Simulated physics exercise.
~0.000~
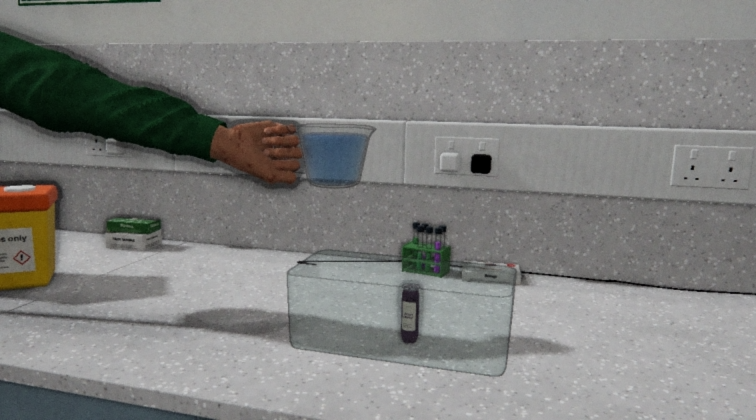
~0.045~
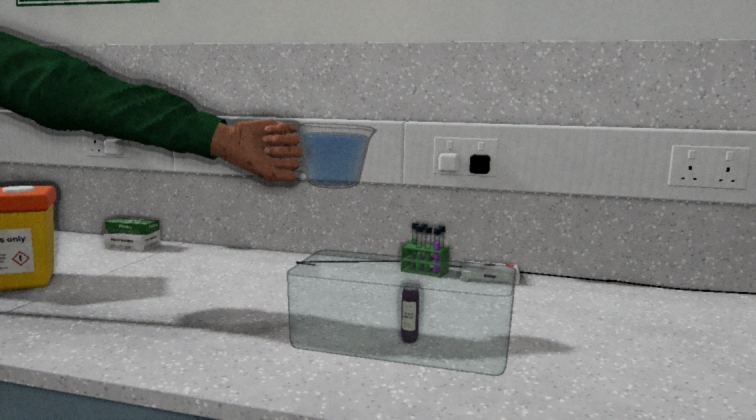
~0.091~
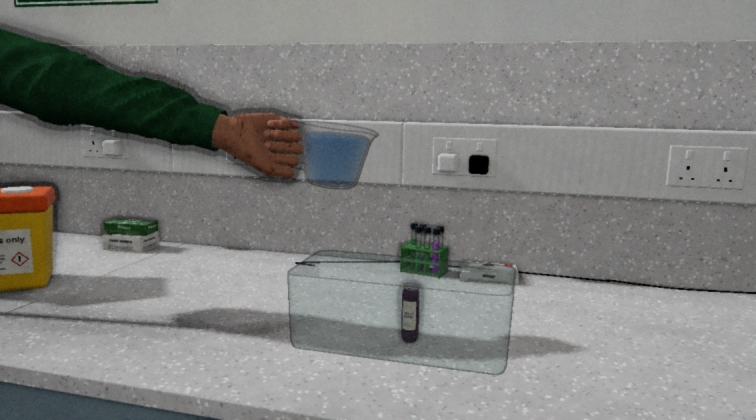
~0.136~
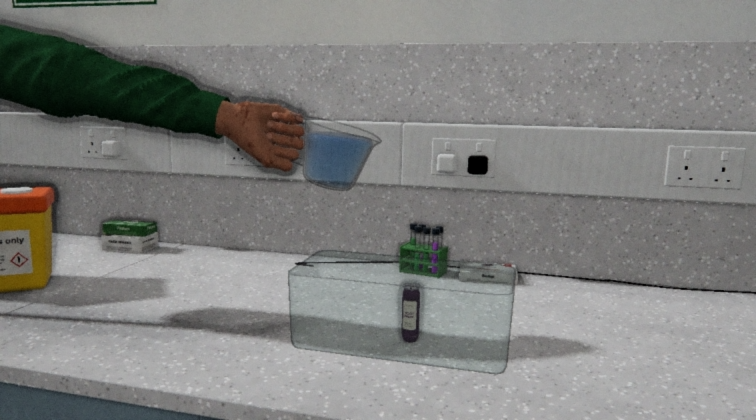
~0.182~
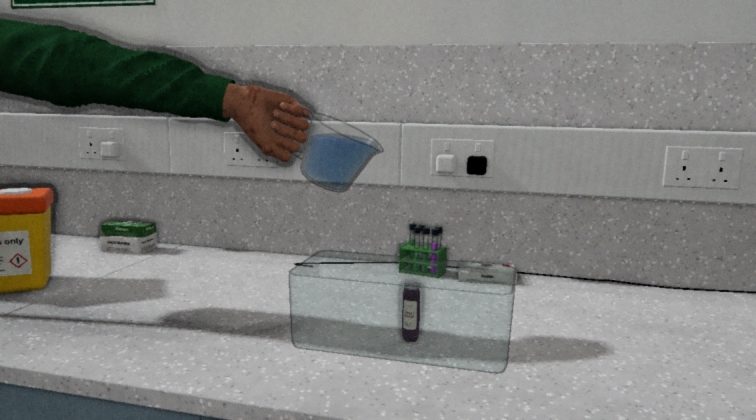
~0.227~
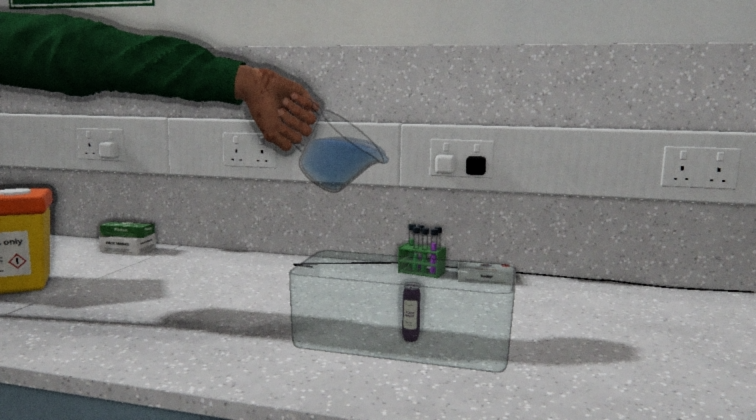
At first, a hand in a green sleeve holds a flared jug of blue water upright, above a clear long basin with a small dark labelled container standing in it. The hand then rolls the jug steadily rightwards, slowly at first, until it leans well over and the water reaches its right-hand lip.
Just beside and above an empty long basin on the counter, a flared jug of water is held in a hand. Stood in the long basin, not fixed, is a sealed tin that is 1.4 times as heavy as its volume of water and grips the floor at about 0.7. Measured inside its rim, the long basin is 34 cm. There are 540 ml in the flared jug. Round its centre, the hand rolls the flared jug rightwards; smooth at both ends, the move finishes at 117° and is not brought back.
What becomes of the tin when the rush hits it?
Bet it can't stay vertical.
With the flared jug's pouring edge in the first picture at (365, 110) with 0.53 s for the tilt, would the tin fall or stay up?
Then the tin comes down.
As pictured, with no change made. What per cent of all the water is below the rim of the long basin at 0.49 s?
About 32 per cent.
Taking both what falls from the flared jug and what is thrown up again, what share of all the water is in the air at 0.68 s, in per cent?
Airborne fraction: Approx. 6 %.
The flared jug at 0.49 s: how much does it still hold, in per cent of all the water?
24 %.
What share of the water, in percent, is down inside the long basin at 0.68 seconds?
94 per cent, give or take a little.
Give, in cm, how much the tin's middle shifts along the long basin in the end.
The tin's middle ends up about 7.0 cm along the basin.
Then, 0.49 s in, the tilt is 108° and 24 per cent is still to pour; the tin stands where it began.
Then, 0.68 s in, the tilt is 117° and 0 per cent is still to pour; the tin leans 8°.
Then, 0.87 s in, the tilt is 117° and 0 per cent is still to pour; the tin lies on its side.
Then, 1.09 s in, the tilt is 117° and 0 per cent is still to pour; the tin lies on its side.
Finally, the tin lies on its side.
